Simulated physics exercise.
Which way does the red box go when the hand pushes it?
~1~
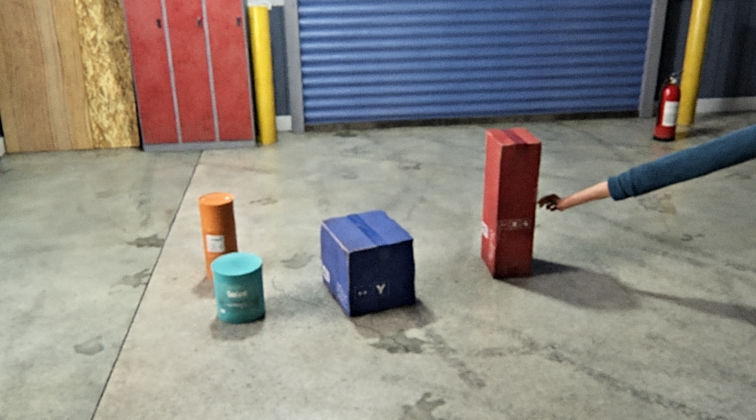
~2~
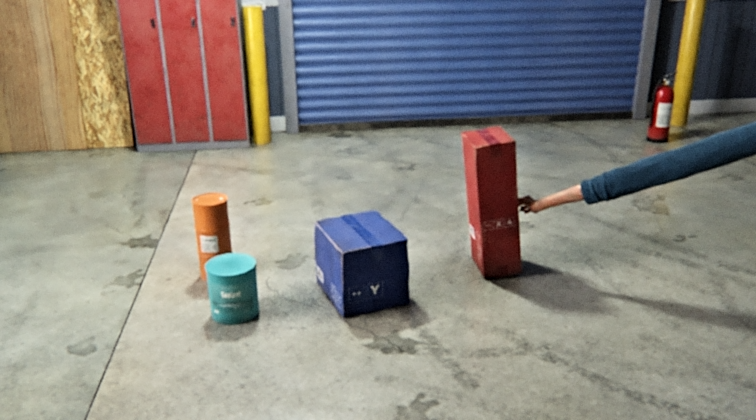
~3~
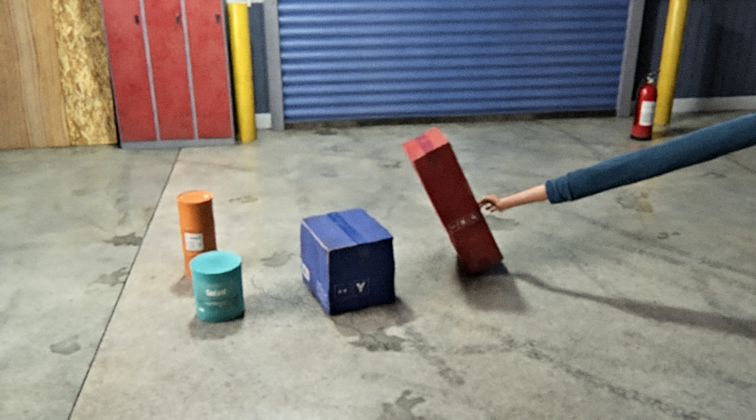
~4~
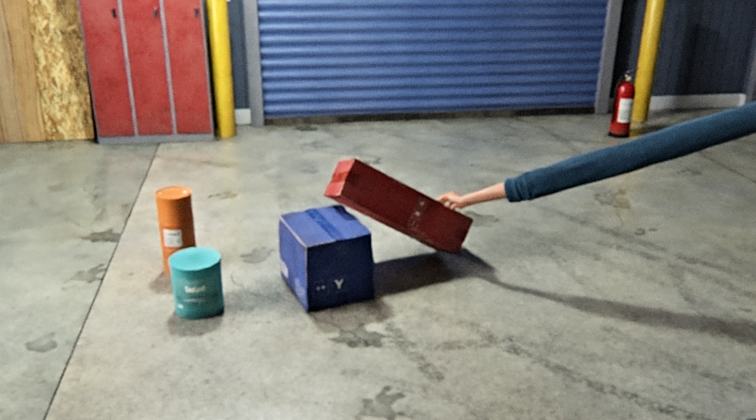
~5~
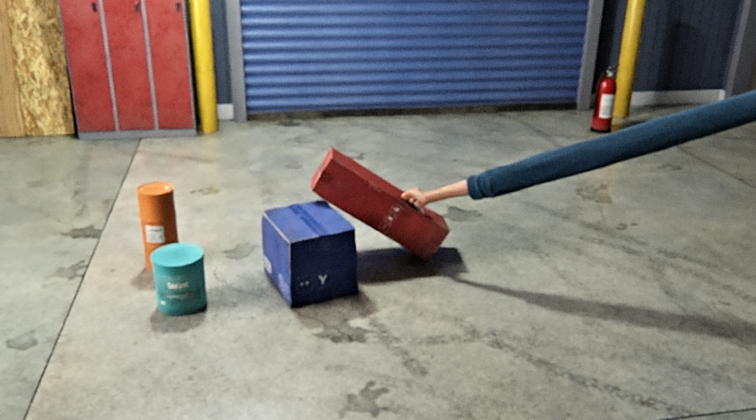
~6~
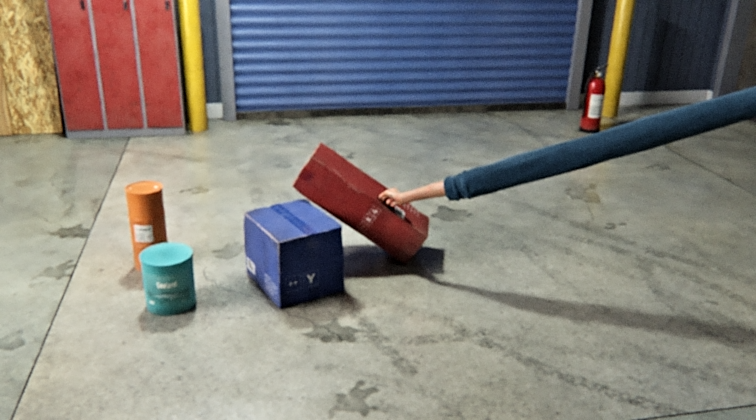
The red box moves to the left, tipping toward the blue box.
